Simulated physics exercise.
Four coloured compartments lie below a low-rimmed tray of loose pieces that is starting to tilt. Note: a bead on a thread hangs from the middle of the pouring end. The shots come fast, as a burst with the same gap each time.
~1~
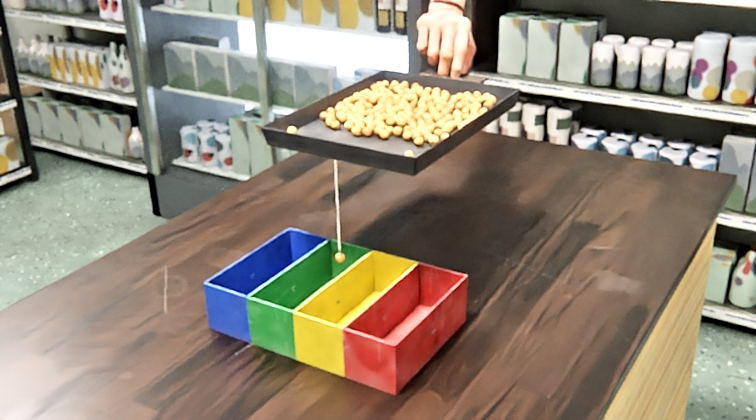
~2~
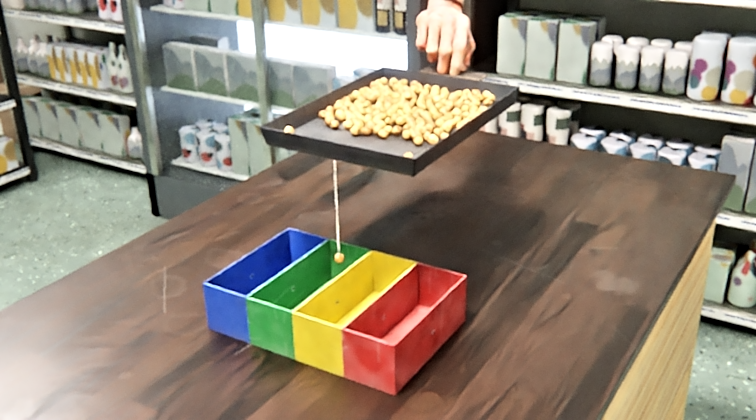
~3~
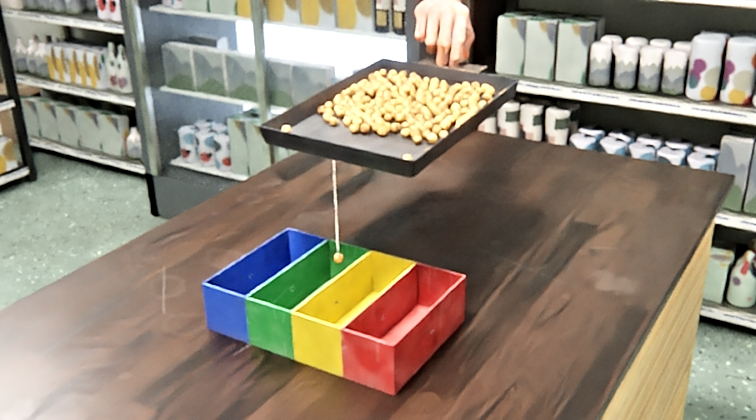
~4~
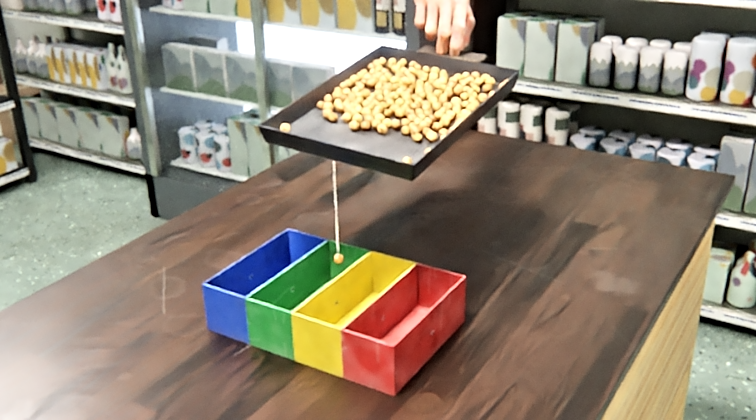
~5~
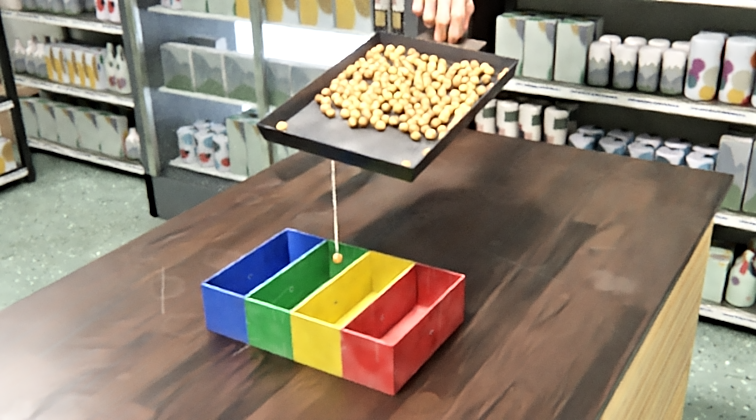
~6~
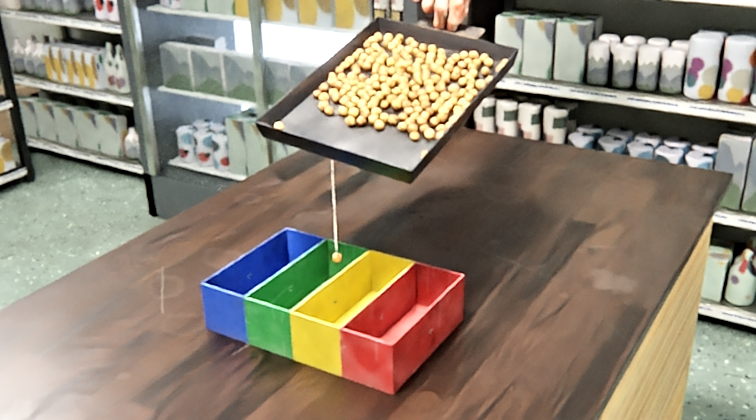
Black tray of small tan pieces tilting gradually above blue, green, yellow and red compartments as a hand raises its far side.
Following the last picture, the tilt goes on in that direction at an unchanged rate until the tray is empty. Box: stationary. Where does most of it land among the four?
Most of it lands in the red cell.
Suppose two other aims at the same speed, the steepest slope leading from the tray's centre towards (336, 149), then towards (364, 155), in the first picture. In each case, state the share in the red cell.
Lab note: Try 1 = 0 %, try 2 = 40 %.
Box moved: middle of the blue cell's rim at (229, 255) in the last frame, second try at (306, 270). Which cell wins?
So the first one goes to the red cell and the second to the yellow cell.
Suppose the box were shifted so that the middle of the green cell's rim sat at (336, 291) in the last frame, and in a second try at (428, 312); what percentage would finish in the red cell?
Trial 1 near 10 percent, trial 2 near 0 percent.
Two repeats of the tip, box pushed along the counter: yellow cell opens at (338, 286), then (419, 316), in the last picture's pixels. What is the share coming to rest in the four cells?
First about 70, then 100 per cent.
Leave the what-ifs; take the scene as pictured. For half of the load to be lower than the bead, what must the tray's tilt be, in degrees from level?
Near 90 degrees.
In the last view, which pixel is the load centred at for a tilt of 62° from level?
Centre estimate: (382, 149).
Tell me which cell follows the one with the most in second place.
The one in second place is yellow.
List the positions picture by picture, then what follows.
The first picture shows corners of the pouring end near (266, 126) and (414, 156), level; middle of the load near (408, 110), round wooden beads; bead on its thread near (340, 258); blue cell near (228, 308); green cell near (272, 323); yellow cell near (319, 339); red cell near (369, 356).
The second picture shows corners of the pouring end near (265, 126) and (413, 156), level; middle of the load near (407, 108).
The third picture shows corners of the pouring end near (264, 125) and (412, 158), tipped barely, lowest at the right corner; middle of the load near (406, 103).
The fourth picture shows corners of the pouring end near (264, 124) and (412, 162), tipped a little, lowest at the right corner; middle of the load near (406, 96).
The fifth picture shows corners of the pouring end near (262, 122) and (411, 165), tipped a little, lowest at the right corner; middle of the load near (405, 88).
The sixth picture shows corners of the pouring end near (260, 121) and (410, 167), tipped clearly, lowest at the right corner; middle of the load near (403, 82), all but a few on the move; blue cell near (225, 308); green cell near (269, 323); yellow cell near (316, 339); red cell near (367, 356).
Shortly afterwards, tray tipped steeply; the bulk on the tray; only a few in the red cell; only a few in the yellow cell; only a few in the green cell; a little falling or outside the box.
Next, tray tipped past a quarter turn; a little on the tray; near half in the red cell; near a quarter in the yellow cell; only a few in the green cell; near a quarter falling or outside the box.
Some moments later, tray tipped past a quarter turn; near two thirds in the red cell; near a quarter in the yellow cell; only a few in the green cell; a little falling or outside the box.
In the end, tray tipped past a quarter turn; near two thirds in the red cell; near a quarter in the yellow cell; only a few in the green cell; none at all in the blue cell; a little outside the box.
